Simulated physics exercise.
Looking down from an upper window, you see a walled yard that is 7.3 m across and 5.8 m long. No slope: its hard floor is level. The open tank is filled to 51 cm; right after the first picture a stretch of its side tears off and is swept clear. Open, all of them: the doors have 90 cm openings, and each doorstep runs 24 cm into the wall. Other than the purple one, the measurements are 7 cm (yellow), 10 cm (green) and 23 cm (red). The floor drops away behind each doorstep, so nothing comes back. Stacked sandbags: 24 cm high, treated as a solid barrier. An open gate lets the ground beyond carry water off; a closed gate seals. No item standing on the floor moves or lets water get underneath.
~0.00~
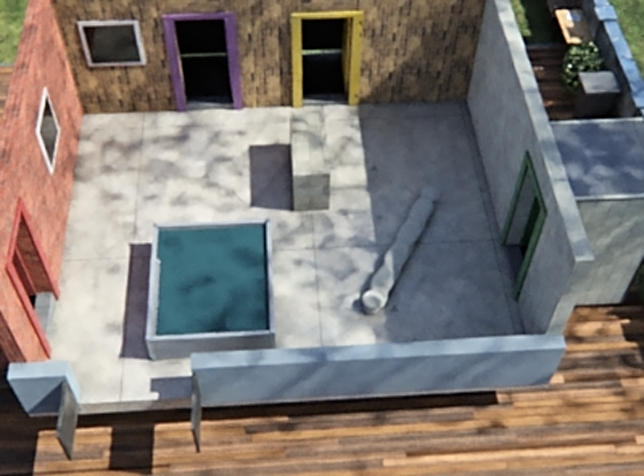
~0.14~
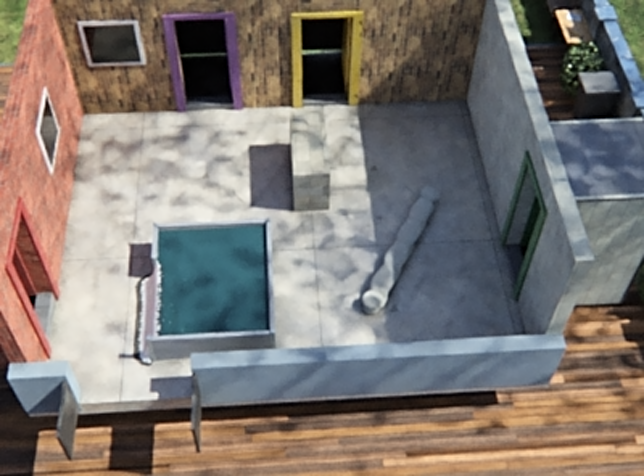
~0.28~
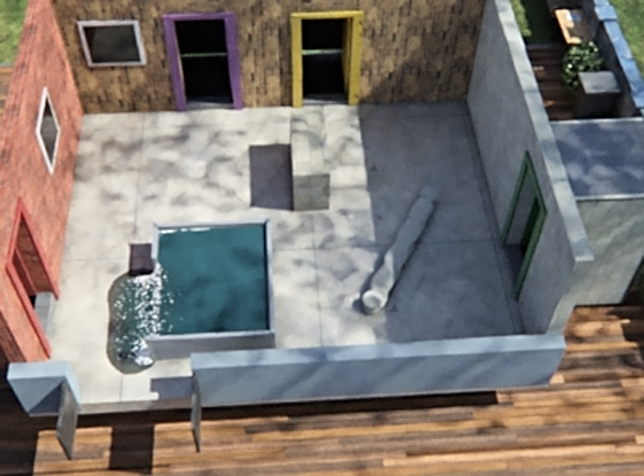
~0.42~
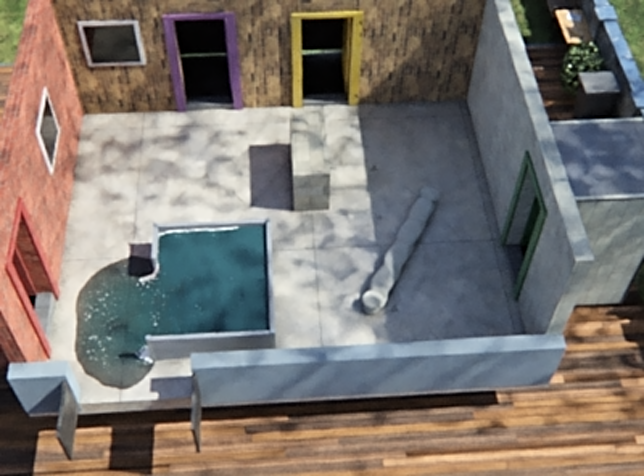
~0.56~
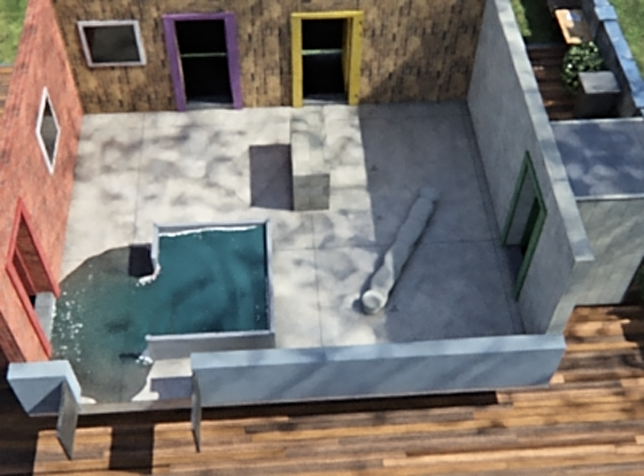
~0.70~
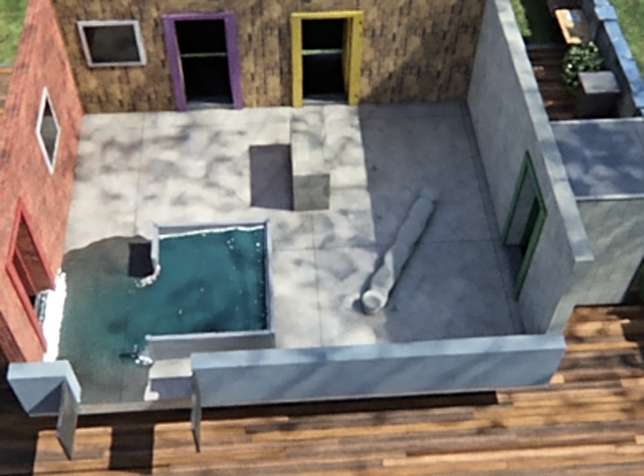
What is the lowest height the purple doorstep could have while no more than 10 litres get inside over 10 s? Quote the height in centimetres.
6 cm.
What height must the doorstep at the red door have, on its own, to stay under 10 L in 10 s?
The red one would have to be about 33 cm high.
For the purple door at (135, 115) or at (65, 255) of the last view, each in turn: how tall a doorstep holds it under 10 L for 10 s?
About 11.0 cm for the first and 13.5 cm for the second.
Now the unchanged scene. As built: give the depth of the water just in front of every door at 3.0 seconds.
Centimetres: Yellow = 0, green = 0, red = 23, purple = 0.
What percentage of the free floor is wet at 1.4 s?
Near 10 per cent is wet.
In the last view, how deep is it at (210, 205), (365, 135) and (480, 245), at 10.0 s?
The three readings, in order, are 3, 2 and 0 cm.
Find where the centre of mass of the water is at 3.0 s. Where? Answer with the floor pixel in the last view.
It lies near (145, 289) in the last picture.
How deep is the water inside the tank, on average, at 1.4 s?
On average, around 31 cm.
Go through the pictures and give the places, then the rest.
In the first picture, still water, 51 cm deep, in the open tank at (212, 279); the purple door at (206, 69) is dry.
In the second picture, water pours out at (157, 310) and has run 0.3 m, to (141, 294); about 10 cm deep outside, 51 cm at the back.
In the third picture, the front is at (114, 308), 0.7 m from the gap at (157, 312); 1.0 m2 of floor is wet, 51 cm left at the back.
In the fourth picture, the front is at (82, 317), 1.2 m from the gap at (157, 312); 2.1 m2 of floor is wet, 51 cm left at the back.
In the fifth picture, water pours out at (157, 312) and has run 1.6 m, to (49, 355); about 6 cm deep outside, 49 cm at the back.
In the sixth picture, water pours out at (157, 312) and has run 1.7 m, to (38, 340); about 7 cm deep outside, 43 cm at the back; 3.7 m in a straight line remain to the purple door at (206, 69).
After 1.4 s water covers 10 % of the floor, deepest (44 cm) near (44, 390); it has not reached the purple door.
After 3.0 s water covers 30 % of the floor, deepest (24 cm) near (44, 390); it has not reached the purple door.
After 10.0 s water covers 60 % of the floor, deepest (8 cm) near (464, 107); 4 cm at the purple door, 0 litres in over its 13 cm doorstep.
At the purple door as built, the water arrived by 3.6 s and peaked near 10 cm at 4.4 s.
Run again over the same 10 s with other heights there, 20 litres in over 4.5 cm, 6 litres over 6.5 cm. The limit of 10 litres is kept from about 6 cm up.
